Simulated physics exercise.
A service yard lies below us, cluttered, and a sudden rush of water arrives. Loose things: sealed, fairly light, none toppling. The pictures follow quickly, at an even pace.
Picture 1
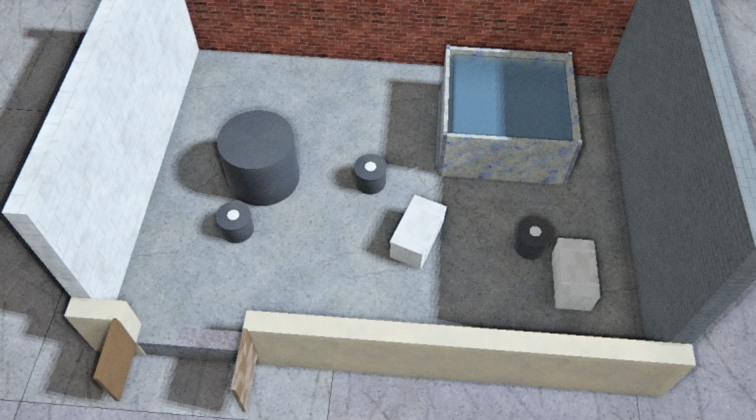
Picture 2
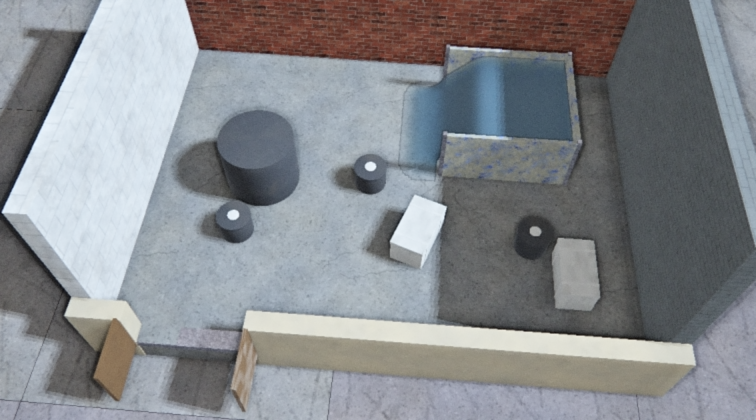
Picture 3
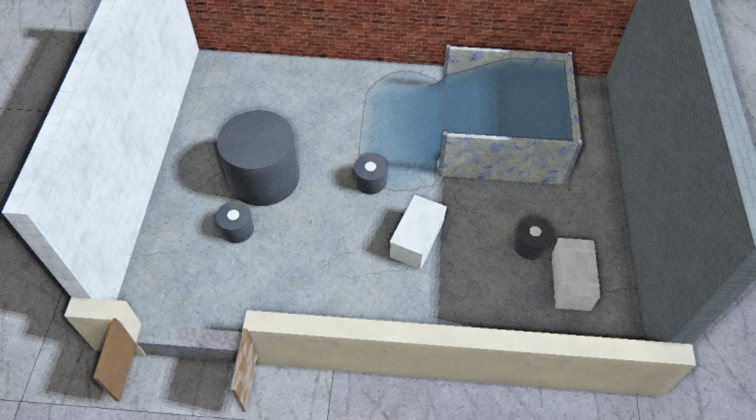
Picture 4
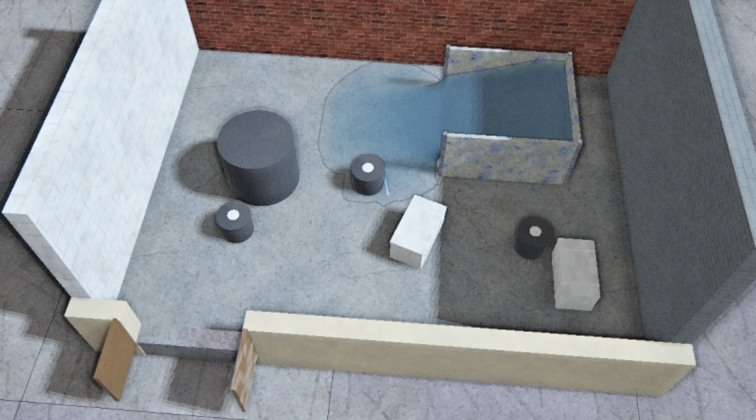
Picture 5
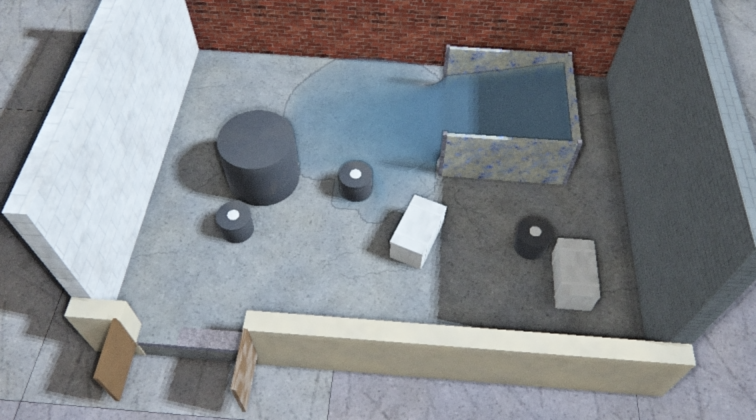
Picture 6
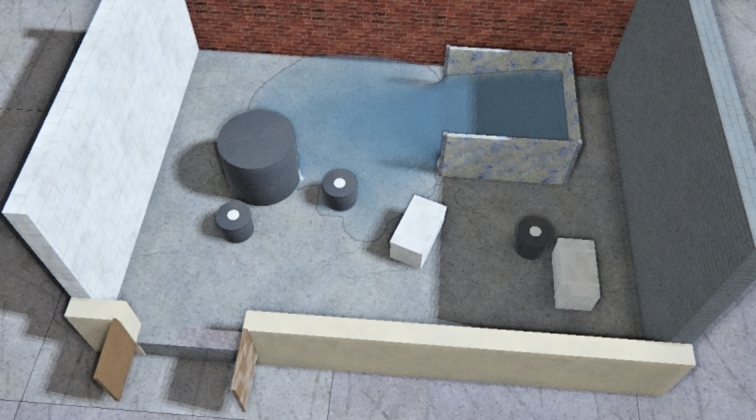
The clip opens on a walled yard seen from above, with dark cylinders, pale boxes and a tank of water in the back right corner. Water pours from the tank's left side and spreads left across the floor, then pushes a small dark tub slightly left and toward the front.
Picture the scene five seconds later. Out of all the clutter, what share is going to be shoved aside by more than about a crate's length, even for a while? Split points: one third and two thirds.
It stays in the middle third.
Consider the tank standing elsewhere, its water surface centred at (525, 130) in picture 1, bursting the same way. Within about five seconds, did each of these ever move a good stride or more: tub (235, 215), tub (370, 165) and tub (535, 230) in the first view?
Item one travelled far enough, item two travelled far enough, item three not displaced far.
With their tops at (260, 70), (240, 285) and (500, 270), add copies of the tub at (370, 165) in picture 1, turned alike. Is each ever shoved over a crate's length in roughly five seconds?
Outcome per entry: Knocked aside / knocked aside / stays where it is.
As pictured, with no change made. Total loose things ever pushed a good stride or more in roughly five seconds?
Counting them up gives 2.
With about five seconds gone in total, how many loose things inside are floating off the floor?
The figure is 1.
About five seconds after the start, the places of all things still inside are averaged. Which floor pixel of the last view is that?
Mean position: About (449, 269).
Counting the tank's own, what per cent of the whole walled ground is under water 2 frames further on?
Wet share: Around 40 %.
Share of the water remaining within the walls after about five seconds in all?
Roughly 82 percent.
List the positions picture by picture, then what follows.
The first frame shows a tub at (370, 167), on the bottom; a trunk at (418, 224), on the bottom; 0 of 5 have shifted.
The second frame shows a tub at (370, 167), on the bottom; a trunk at (418, 224) rests on the ground; 0 of 5 have shifted.
The third frame shows a tub at (370, 167), on the bottom; a trunk at (418, 224) rests on the ground; 0 of 5 have shifted.
The fourth frame shows a tub at (368, 168), on the bottom, close to its start; a trunk at (418, 224) rests on the ground; 0 of 5 have shifted.
The fifth frame shows a tub at (355, 174) rests on the ground, close to its start; a trunk at (418, 224), on the bottom; 1 of 5 have shifted.
The sixth frame shows a tub at (339, 183) rests on the ground, a stride from its start; a trunk at (418, 224), on the bottom; 1 of 5 have shifted.
A moment on, 1 of 5 are well off their spots; 0 afloat.
Next, 1 of 5 are well off their spots; 0 afloat.
Later, 2 of 5 are well off their spots; 1 afloat.
In the end, 2 of 5 are well off their spots, and 2 have been at some point; 1 afloat.
